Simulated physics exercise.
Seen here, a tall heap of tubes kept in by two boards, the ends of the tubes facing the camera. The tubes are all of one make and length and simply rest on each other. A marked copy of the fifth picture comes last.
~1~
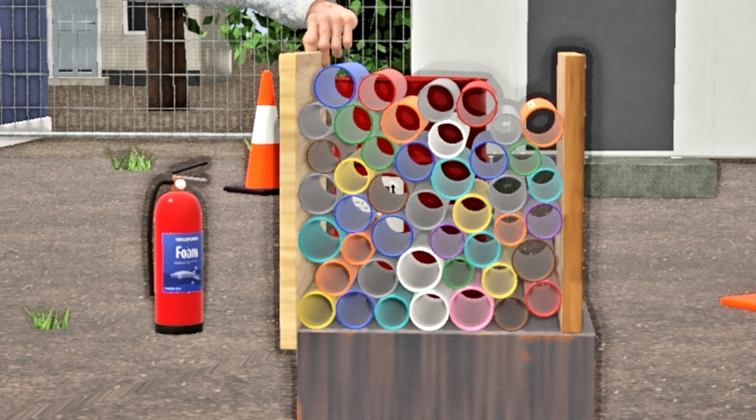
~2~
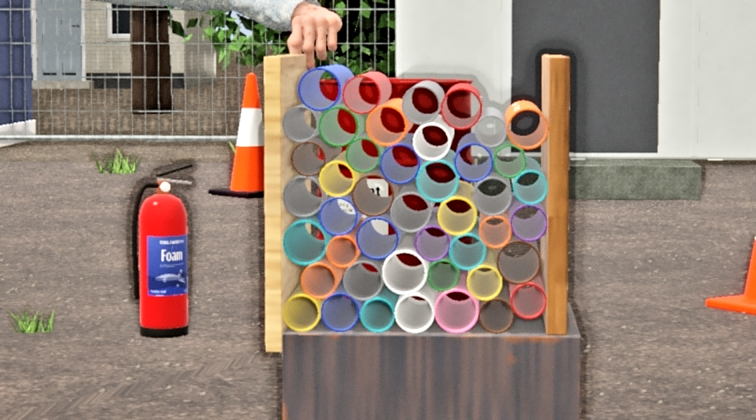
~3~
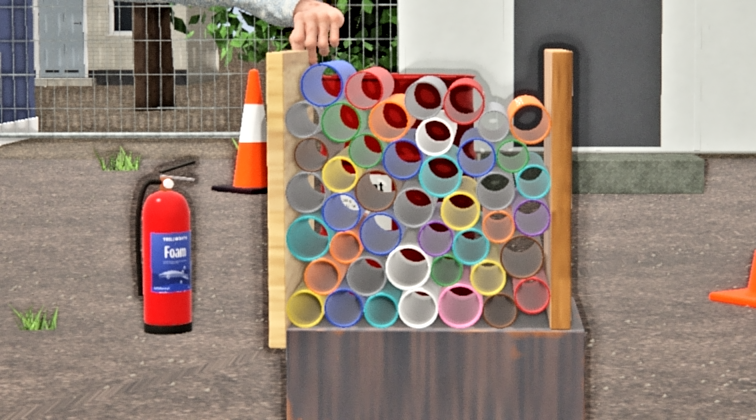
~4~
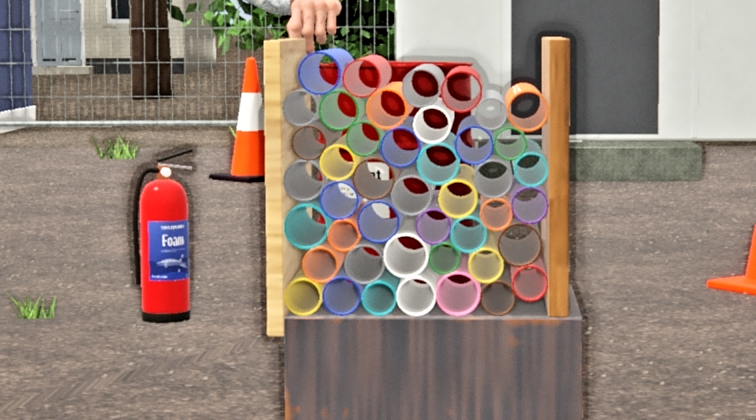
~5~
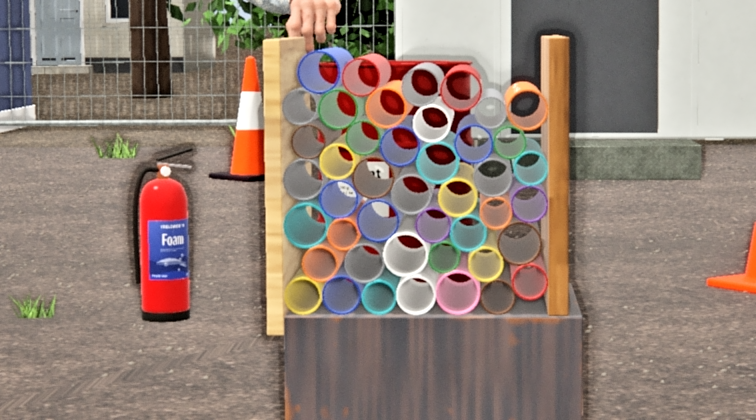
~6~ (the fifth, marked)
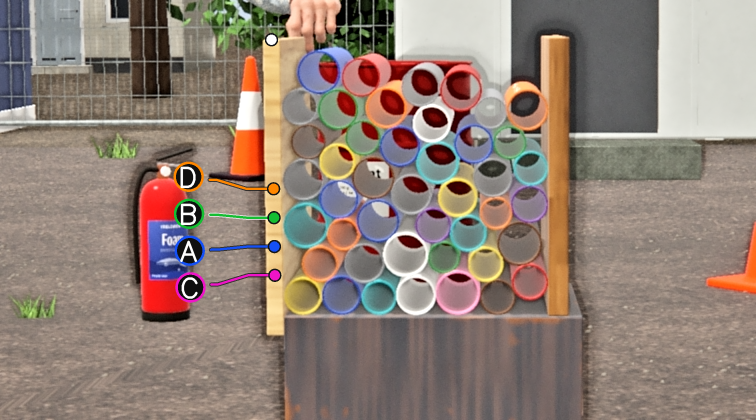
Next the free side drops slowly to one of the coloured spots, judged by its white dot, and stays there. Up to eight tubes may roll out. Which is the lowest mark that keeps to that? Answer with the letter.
D is the limit.
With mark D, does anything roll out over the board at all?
Yes, at D.
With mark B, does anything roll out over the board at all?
Yes, at B.
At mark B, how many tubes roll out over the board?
It comes to ten.
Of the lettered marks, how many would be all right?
The number is one.
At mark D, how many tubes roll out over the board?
With D, five.
On the marked copy, A at (274, 246); B at (274, 218); C at (275, 275); D at (274, 189); the white dot at (271, 40).
Taking D. A third of the way, top of the board (282, 104).
Two thirds of the way, top of the board (283, 179).
When it is over, top of the board (283, 188), about five out over the board.
As for the rest, A more than eight out over the board; B more than eight out over the board; C more than eight out over the board.
